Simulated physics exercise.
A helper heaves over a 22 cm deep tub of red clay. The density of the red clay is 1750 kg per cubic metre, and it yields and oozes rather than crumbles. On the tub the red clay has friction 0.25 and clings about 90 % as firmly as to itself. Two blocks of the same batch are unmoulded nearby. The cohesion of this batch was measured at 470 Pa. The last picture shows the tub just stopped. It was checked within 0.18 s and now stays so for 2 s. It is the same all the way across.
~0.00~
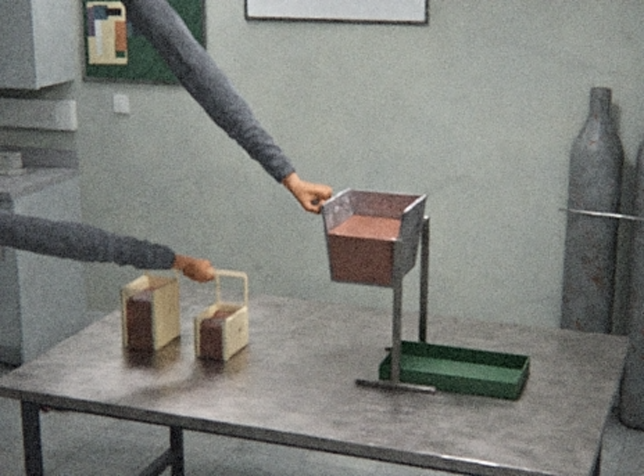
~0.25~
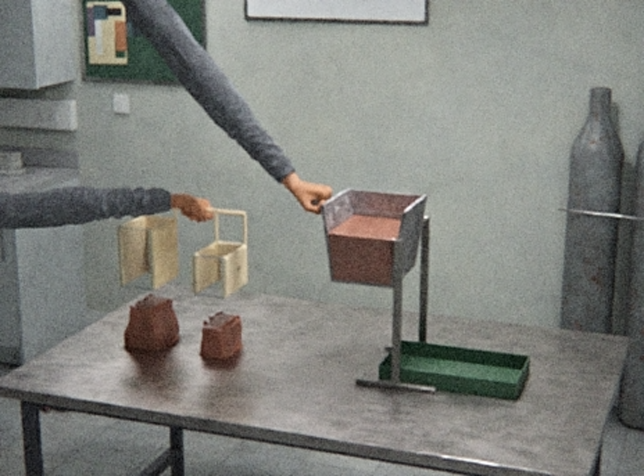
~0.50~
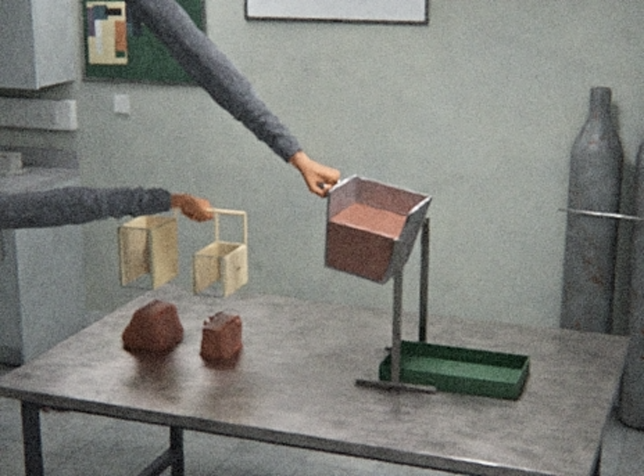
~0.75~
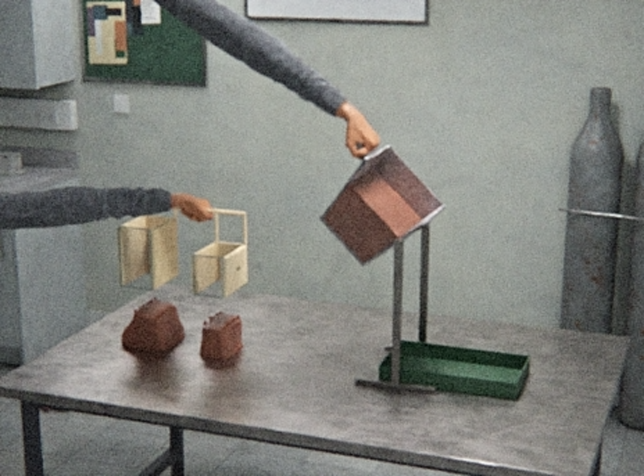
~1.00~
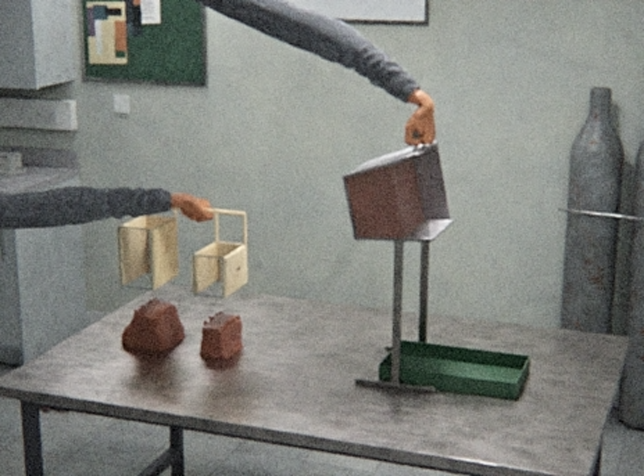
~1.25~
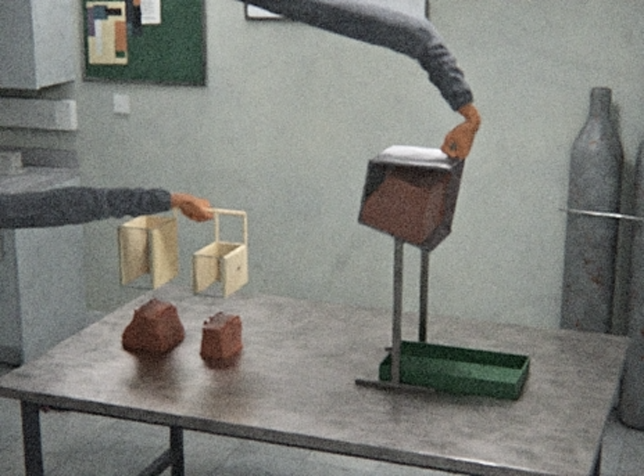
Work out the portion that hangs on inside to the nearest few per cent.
Expect roughly 42 %.
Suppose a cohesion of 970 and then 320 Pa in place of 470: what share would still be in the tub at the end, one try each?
In that order: 100 %, 35 %.
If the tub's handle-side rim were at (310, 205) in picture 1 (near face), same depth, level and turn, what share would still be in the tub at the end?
It would be near 40 %.
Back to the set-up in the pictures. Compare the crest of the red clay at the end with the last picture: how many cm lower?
Some 10 cm.
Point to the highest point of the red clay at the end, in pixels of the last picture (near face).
Near (366, 203).
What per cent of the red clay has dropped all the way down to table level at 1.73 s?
Near 40 %.
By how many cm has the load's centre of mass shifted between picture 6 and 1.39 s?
Roughly 6 cm.
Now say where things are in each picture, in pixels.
In the first frame, handle-side rim at (324, 206), tilt 0 degrees; highest point of the red clay at (330, 233); test blocks 16 cm, 10 cm high (left to right).
In the second frame, handle-side rim at (324, 206), tilt 0 degrees; highest point of the red clay at (330, 233); test blocks 13 cm, 10 cm high (left to right).
In the third frame, handle-side rim at (331, 192), tilt 11 degrees; highest point of the red clay at (334, 221); test blocks 12 cm, 10 cm high (left to right).
In the fourth frame, handle-side rim at (366, 162), tilt 44 degrees; highest point of the red clay at (352, 186); test blocks 12 cm, 10 cm high (left to right).
In the fifth frame, handle-side rim at (416, 157), tilt 78 degrees; highest point of the red clay at (389, 168); test blocks 12 cm, 10 cm high (left to right).
In the sixth frame, handle-side rim at (447, 171), tilt 100 degrees; highest point of the red clay at (377, 170); test blocks 12 cm, 10 cm high (left to right).
By 1.39 s, the tub is at 100 degrees and holds 80 %.
By 1.56 s, the tub is at 100 degrees and holds 49 %.
By 1.73 s, the tub is at 100 degrees and holds 42 %.
By 1.90 s, the tub is at 100 degrees and holds 42 %.
By 3.25 s, at the end, the tub is at 100 degrees and holds 42 %.
